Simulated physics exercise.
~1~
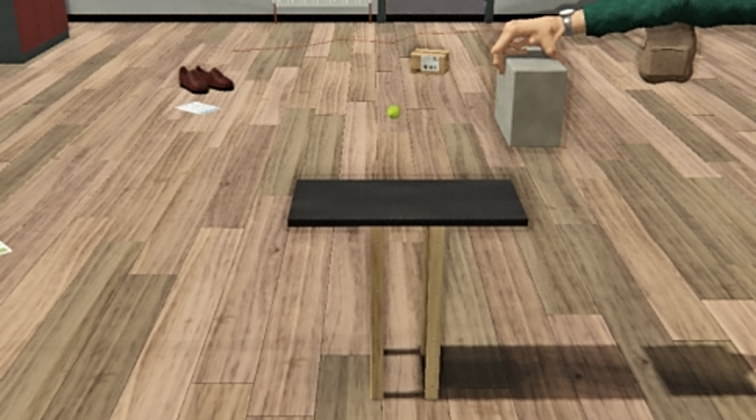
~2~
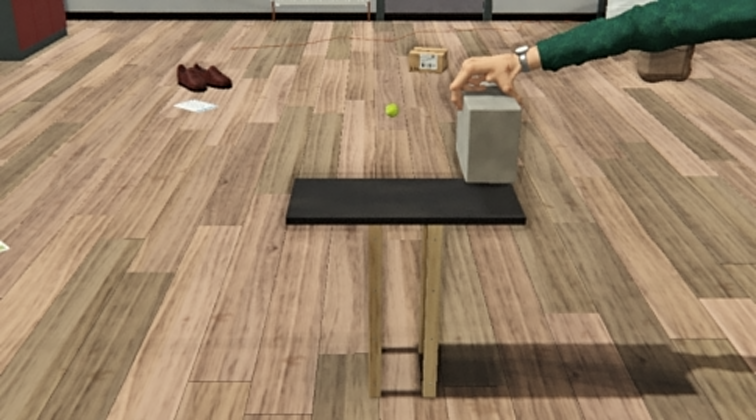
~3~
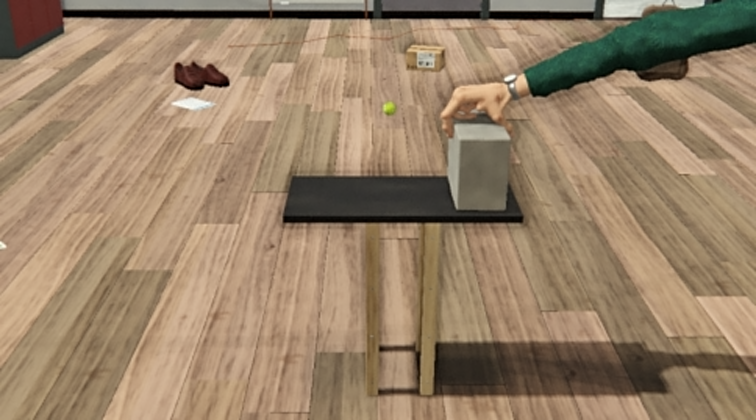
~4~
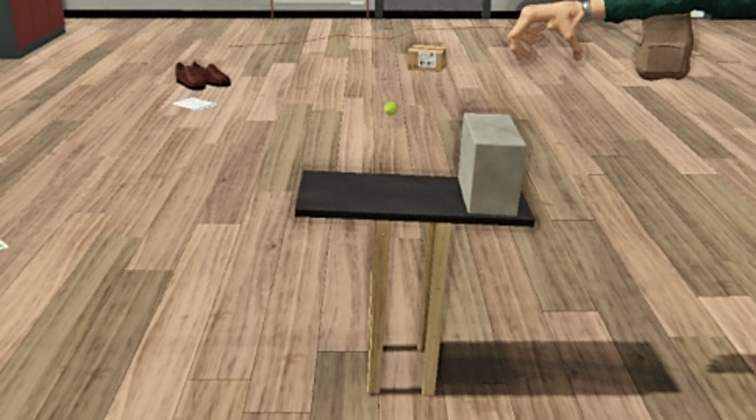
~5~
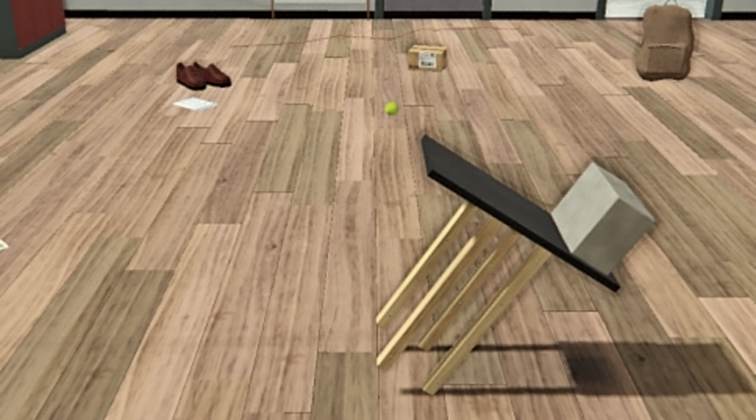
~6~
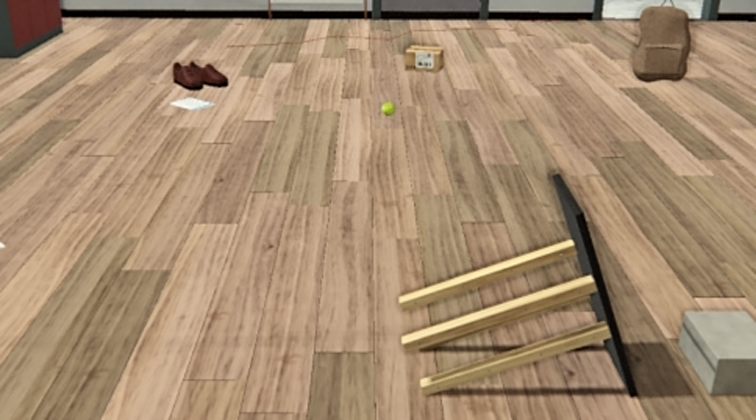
A hand in a green sleeve, with a watch at the wrist, holds a grey block at the upper right of a wood-plank floor, seen from the front and slightly above. A black-topped stand with pale, close-set wooden legs is near the centre, while dark red shoes, a white paper, a green ball, a small cardboard box and a brown backpack lie behind. The hand carries the block left and down onto the right end of the stand. It lets go and draws back as the top begins to tilt. The stand tips over to the right, carrying the leaning block with it. Finally, the stand lies toppled with its legs pointing left, and the block rests on the floor at the right edge.
